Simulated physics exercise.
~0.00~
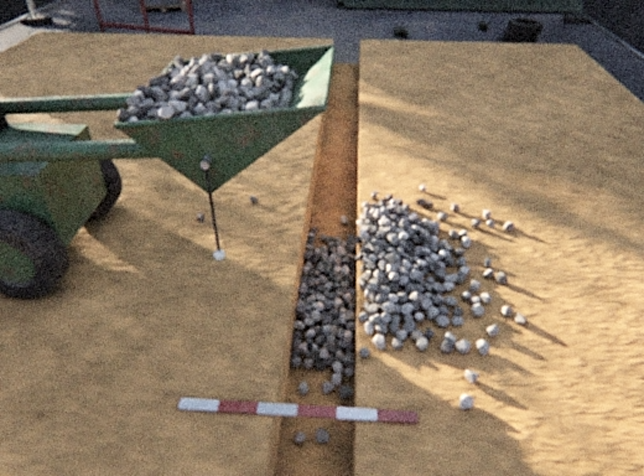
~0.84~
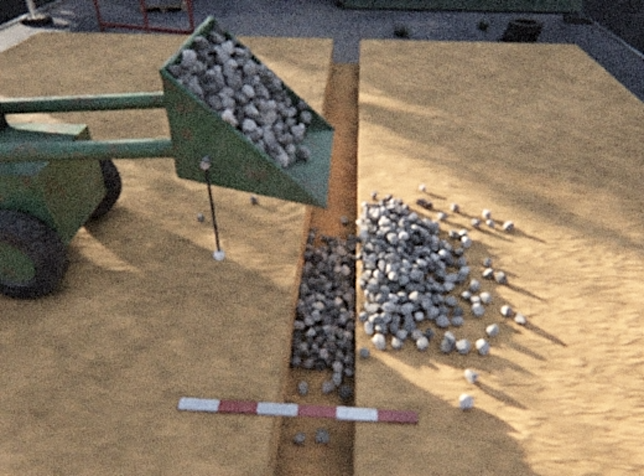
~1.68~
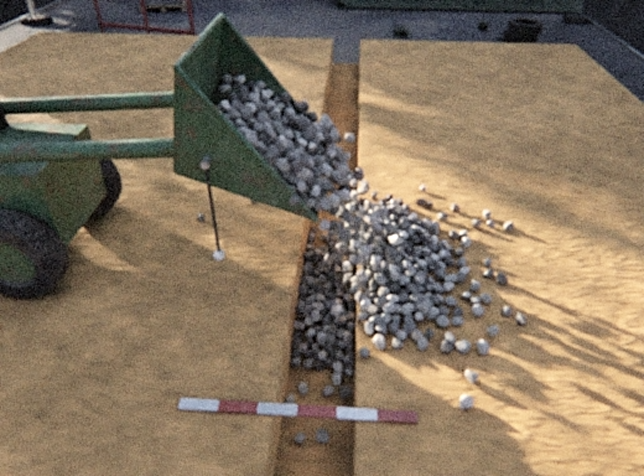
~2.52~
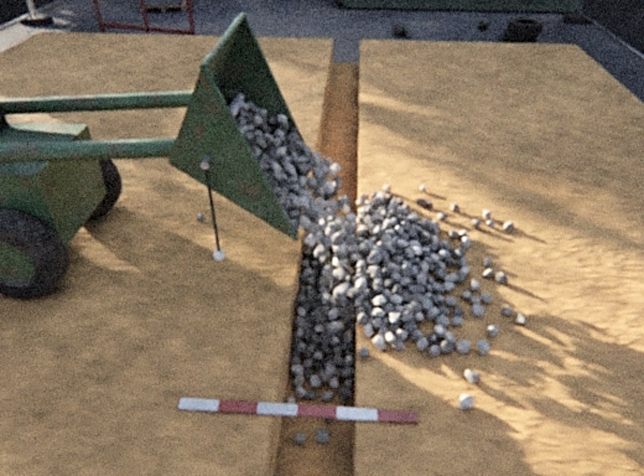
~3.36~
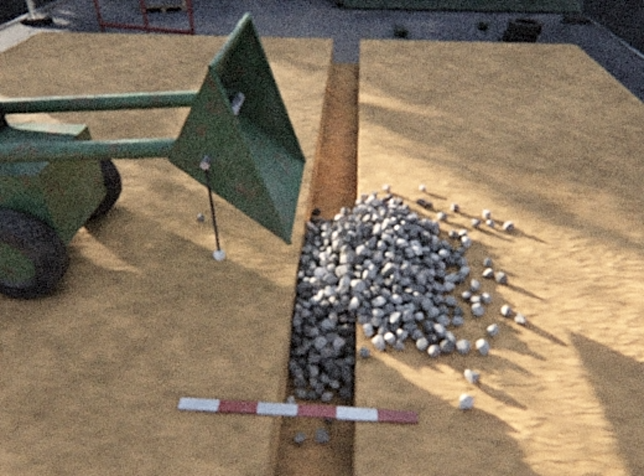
Green loader bucket tipping forward in stages, pouring grey stones into a narrow trench and onto the existing pile, ending empty.
